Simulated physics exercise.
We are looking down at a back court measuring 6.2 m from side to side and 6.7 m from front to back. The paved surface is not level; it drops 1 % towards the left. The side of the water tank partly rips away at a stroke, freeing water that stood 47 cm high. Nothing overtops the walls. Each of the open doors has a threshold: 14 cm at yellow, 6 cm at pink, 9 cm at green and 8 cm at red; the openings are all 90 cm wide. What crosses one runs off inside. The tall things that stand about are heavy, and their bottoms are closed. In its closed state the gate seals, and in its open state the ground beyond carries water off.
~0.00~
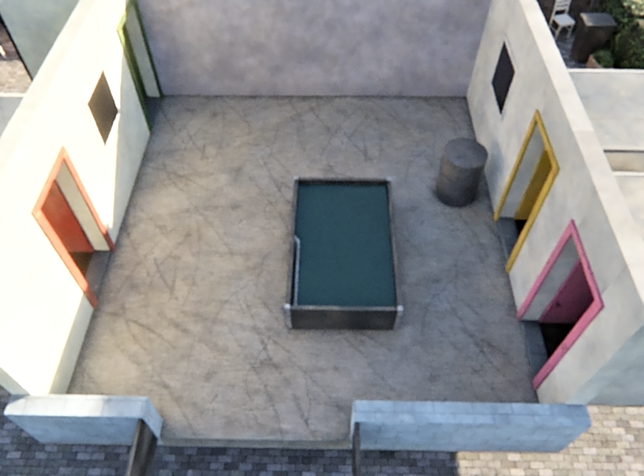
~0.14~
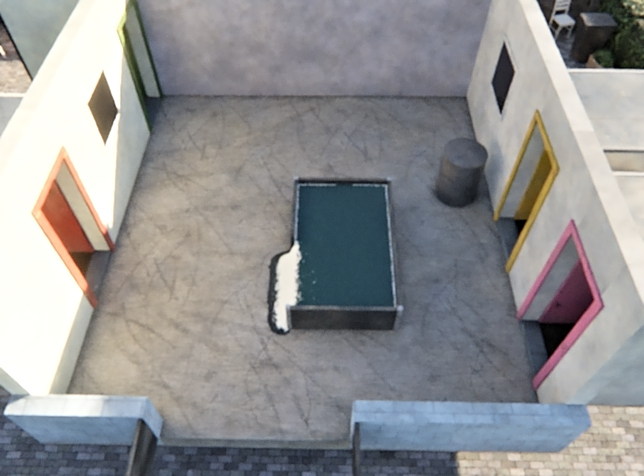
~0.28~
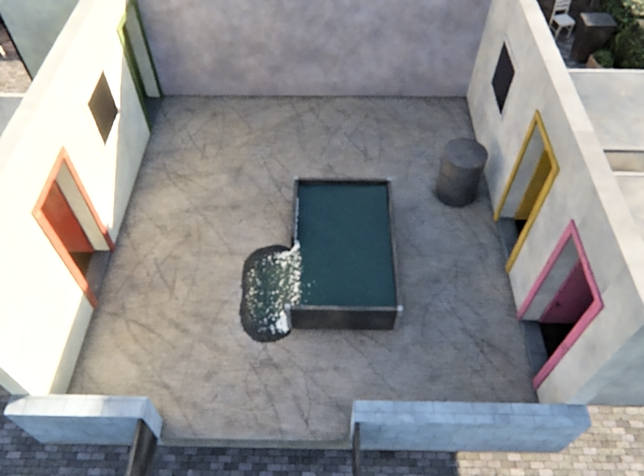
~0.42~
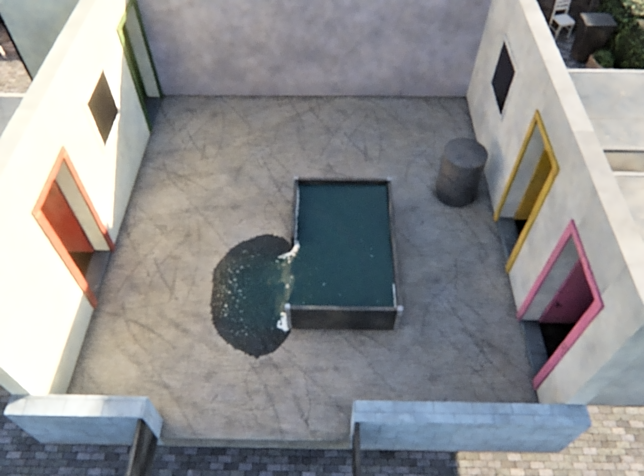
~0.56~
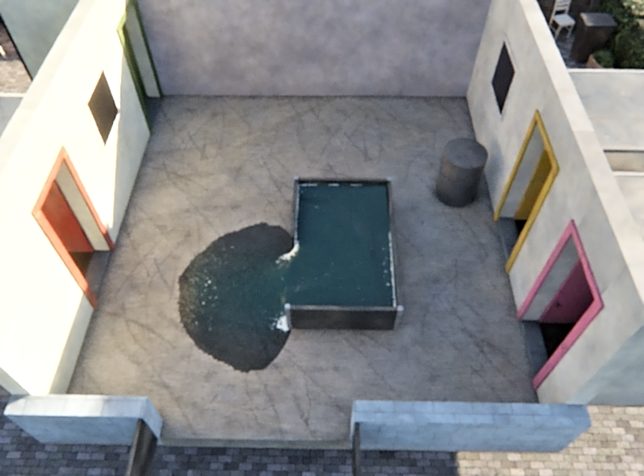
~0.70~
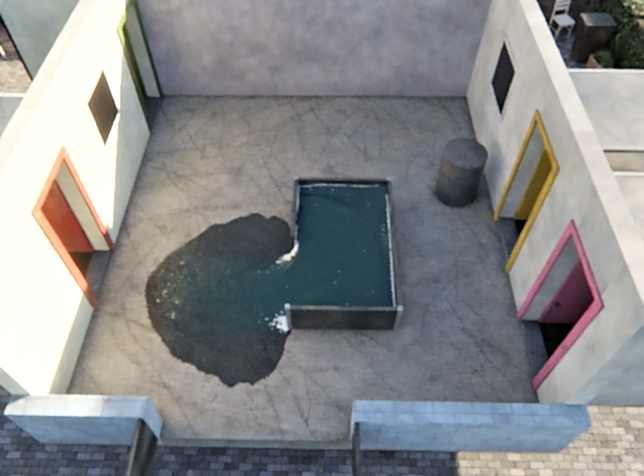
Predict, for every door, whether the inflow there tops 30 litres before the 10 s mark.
Prediction: At the yellow door it falls short of 30 litres; at the pink door it falls short of 30 litres; at the green door it falls short of 30 litres; at the red door it tops 30 litres.
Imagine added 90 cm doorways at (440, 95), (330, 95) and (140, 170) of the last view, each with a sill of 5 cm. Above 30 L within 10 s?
In turn: Short of it, short of it, short of it.
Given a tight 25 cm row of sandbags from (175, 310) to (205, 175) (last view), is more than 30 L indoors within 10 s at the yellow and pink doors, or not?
Against the limit, the yellow door stays within it and the pink door stays within it.
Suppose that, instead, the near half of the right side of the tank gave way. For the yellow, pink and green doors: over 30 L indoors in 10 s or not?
At yellow the amount is beneath the mark, at pink it is higher than the mark, and at green it is beneath the mark.
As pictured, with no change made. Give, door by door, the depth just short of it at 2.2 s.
In cm: Yellow 0, pink 0, green 0, red 21.
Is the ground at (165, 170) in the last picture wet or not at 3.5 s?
Soaked.
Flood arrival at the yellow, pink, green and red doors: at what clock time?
Yellow not within the 10 s, pink not in the 10 s, green 3.0 s, red 0.9 s.
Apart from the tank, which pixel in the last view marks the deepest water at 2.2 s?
Position: About (64, 403).
After 1.4 s water covers 20 % of the floor and is deepest (24 cm) near (278, 309); yellow door not reached, pink door not reached, green door not reached, red door 13 cm at the sill, 11 L in.
After 2.2 s water covers 25 % of the floor and is deepest (35 cm) near (64, 403); yellow door not reached, pink door not reached, green door not reached, red door 21 cm at the sill, 68 L in.
After 3.5 s water covers 30 % of the floor and is deepest (19 cm) near (128, 277); yellow door not reached, pink door not reached, green door 2 cm at the sill, 0 L in, red door 17 cm at the sill, 130 L in.
After 6.0 s water covers 40 % of the floor and is deepest (14 cm) near (162, 99); yellow door not reached, pink door not reached, green door 7 cm at the sill, 0 L in, red door 12 cm at the sill, 190 L in.
After 10.0 s water covers 60 % of the floor and is deepest (9 cm) near (162, 99); yellow door not reached, pink door not reached, green door 8 cm at the sill, 3 L in, red door 7 cm at the sill, 203 L in.
